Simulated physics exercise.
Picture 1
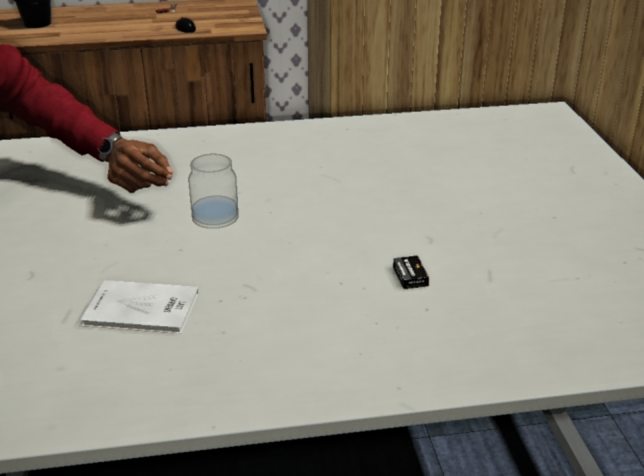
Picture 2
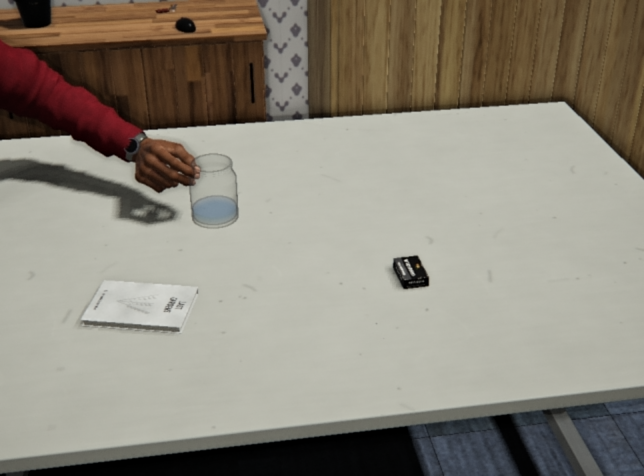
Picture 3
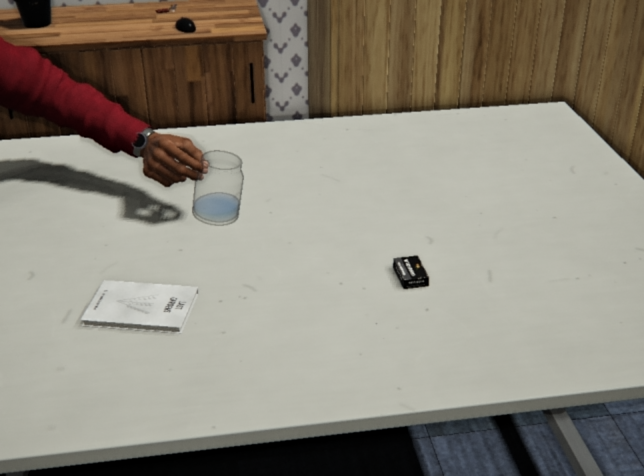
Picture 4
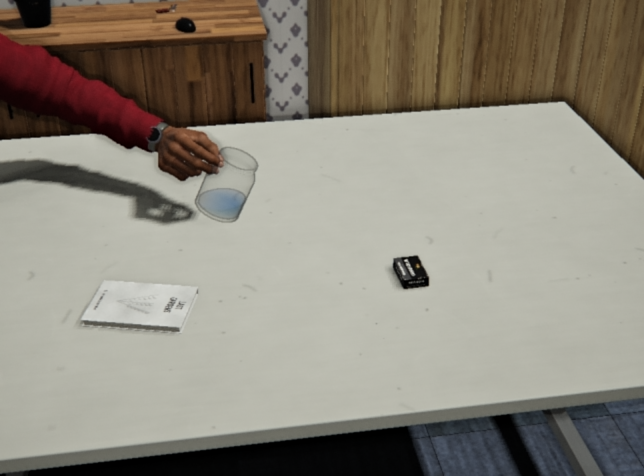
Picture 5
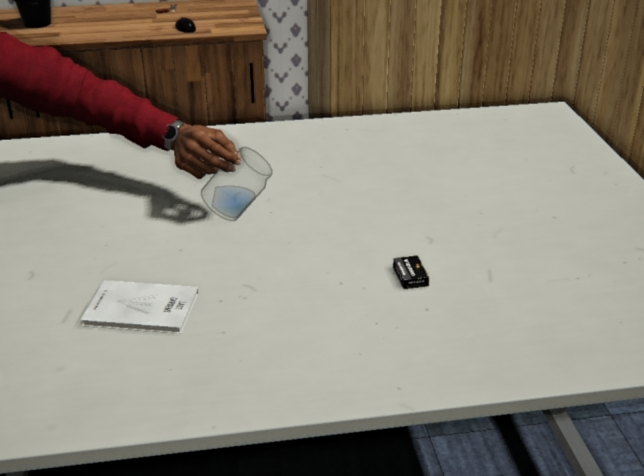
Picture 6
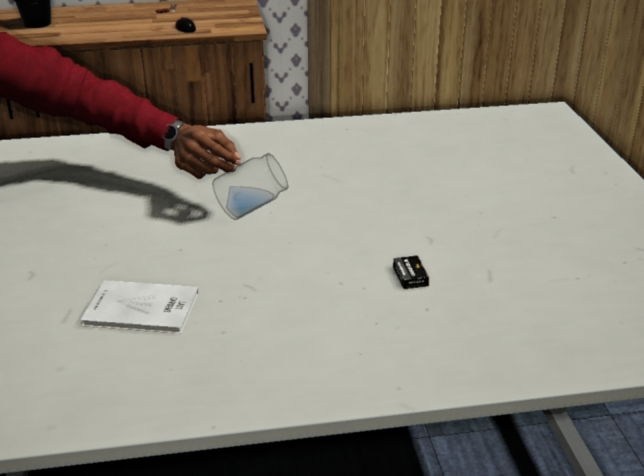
A hand in a red sleeve reached in from the left and pushed the top of a clear jar holding a little bluish liquid, tilting it steeply rightward on a white table with a notebook and small black carton.
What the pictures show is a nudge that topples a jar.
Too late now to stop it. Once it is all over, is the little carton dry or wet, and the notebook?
Once it is over, the little carton is dry, the notebook is dry.
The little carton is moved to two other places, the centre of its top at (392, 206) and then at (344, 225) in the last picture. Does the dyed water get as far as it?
In the first spot it gets hit, in the second spot it gets hit.
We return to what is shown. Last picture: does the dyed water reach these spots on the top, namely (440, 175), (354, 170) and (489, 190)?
Spot by spot: Missed, then missed, then missed.
Shortly, the puddle covers about as much as a saucer; the little carton is still dry; the notebook is still dry.
Then, the puddle covers about as much as a plate; the little carton is still dry; the notebook is still dry.
At the finish, the puddle covers about as much as a plate; the little carton is still dry; the notebook is still dry.
